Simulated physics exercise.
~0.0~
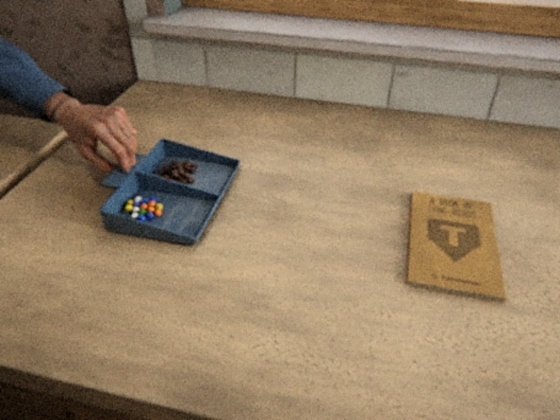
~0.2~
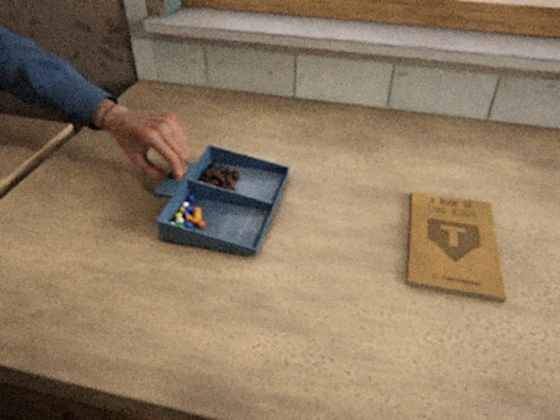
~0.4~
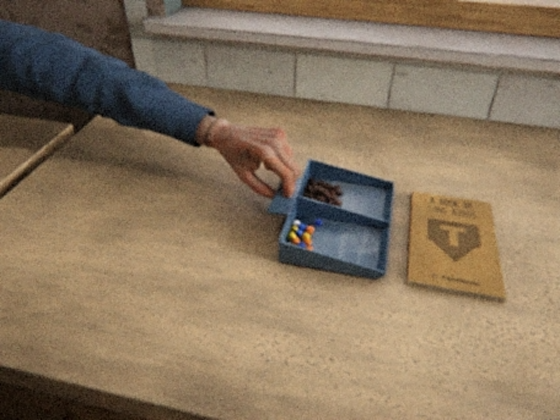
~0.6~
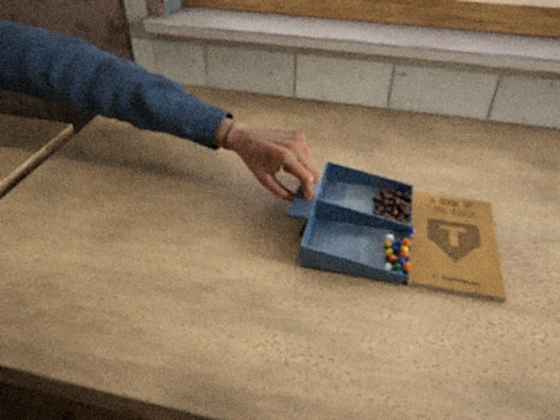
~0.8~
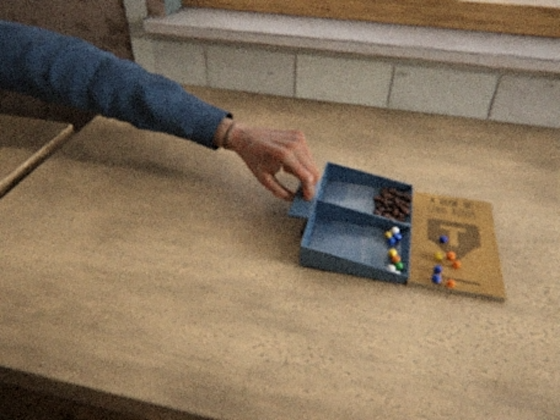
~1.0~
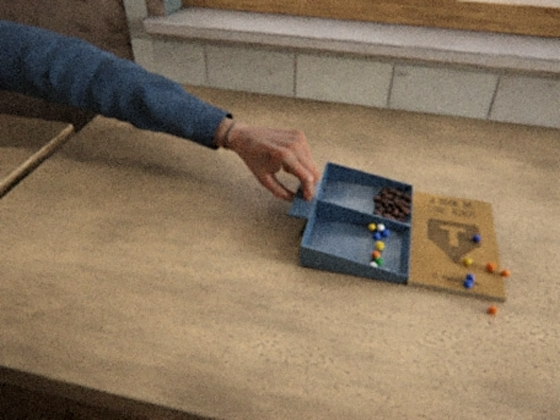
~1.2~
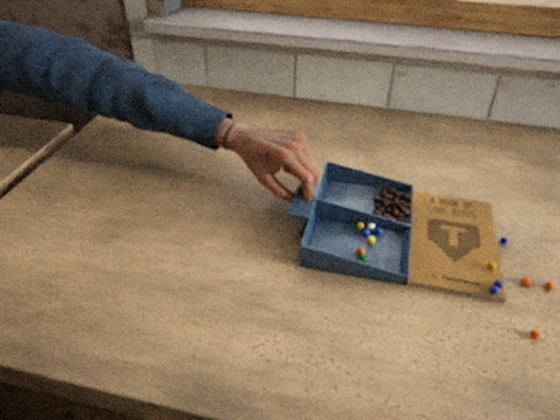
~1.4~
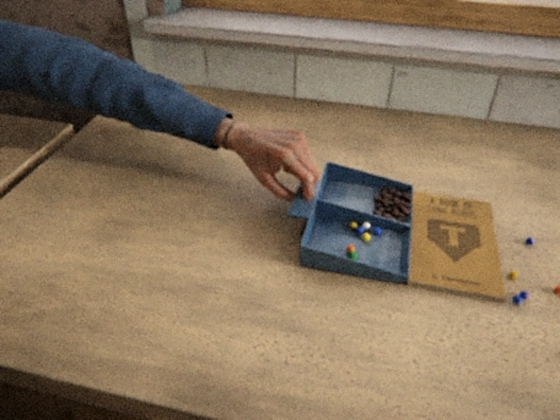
Blue divided tray pushed right by a hand stopping against a thin book, colourful beads spilling over it, dark pieces staying inside.
